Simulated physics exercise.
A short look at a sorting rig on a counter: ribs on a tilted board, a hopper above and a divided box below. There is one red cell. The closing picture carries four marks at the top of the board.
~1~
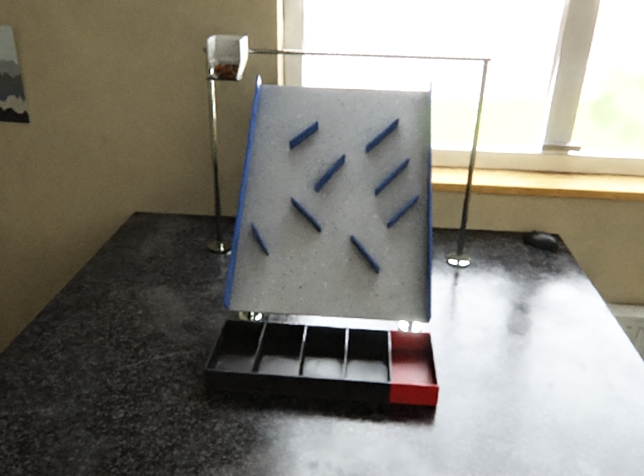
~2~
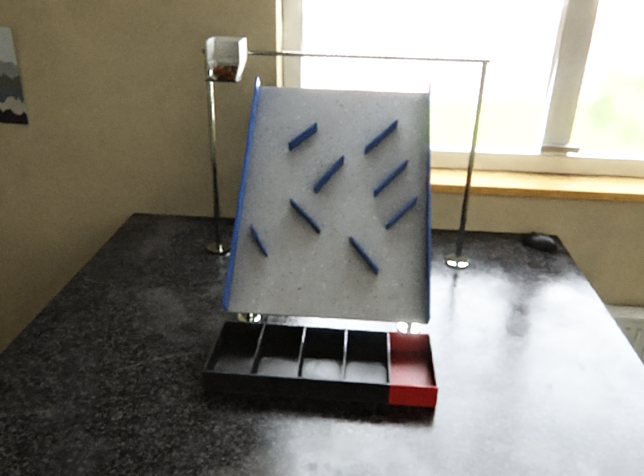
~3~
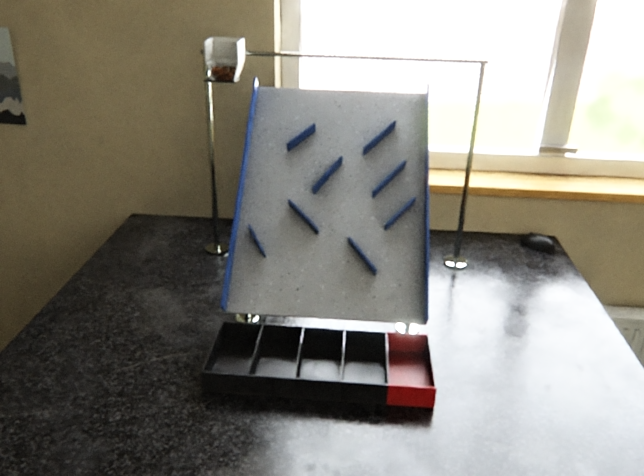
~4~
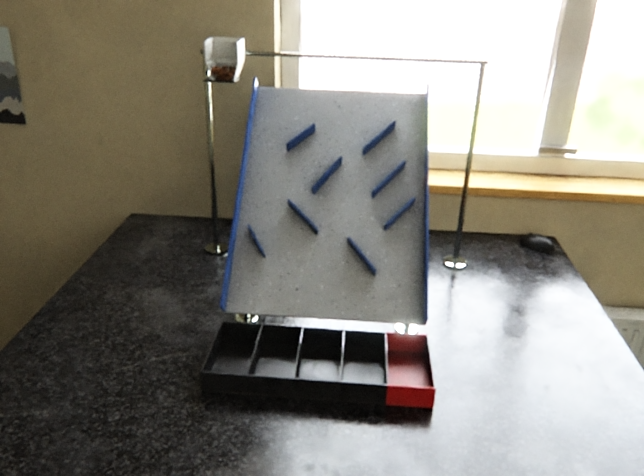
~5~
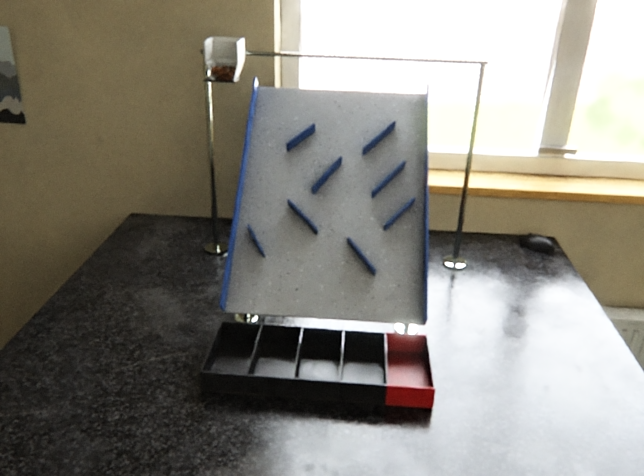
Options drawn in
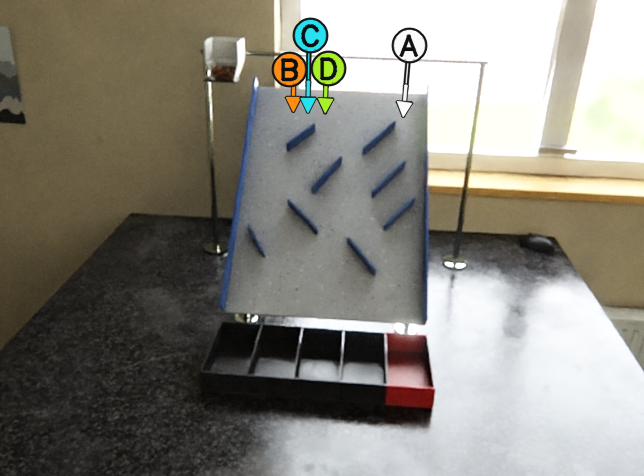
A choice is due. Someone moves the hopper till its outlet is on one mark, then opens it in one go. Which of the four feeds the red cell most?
Use mark A.
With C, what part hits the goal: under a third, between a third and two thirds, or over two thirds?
It is under a third.
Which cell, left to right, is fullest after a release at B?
The first.
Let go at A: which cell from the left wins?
The fifth from the left.
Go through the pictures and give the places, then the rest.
In the first picture, hopper at (227, 71), cereal balls, door shut.
In the second picture, ribs (288, 143) to (316, 123), (366, 148) to (397, 120), (315, 187) to (344, 155).
In the third picture, ribs (373, 192) to (406, 160), (289, 199) to (318, 229), (386, 224) to (415, 197).
In the fourth picture, ribs (248, 224) to (263, 252), (349, 237) to (376, 271).
In the fifth picture, red cell at (410, 395), number 5 of 5 from the left.
On the marked copy, mark A meets the board at (403, 111); mark B meets the board at (293, 106); mark C meets the board at (307, 107); mark D meets the board at (325, 107).
For mark A, about two thirds in the red cell, about a third in other cells, a stray few outside the box.
For mark B, none in the red cell, nearly all in other cells.
For mark C, a small part in the red cell, nearly all in other cells.
For mark D, a stray few in the red cell, nearly all in other cells.
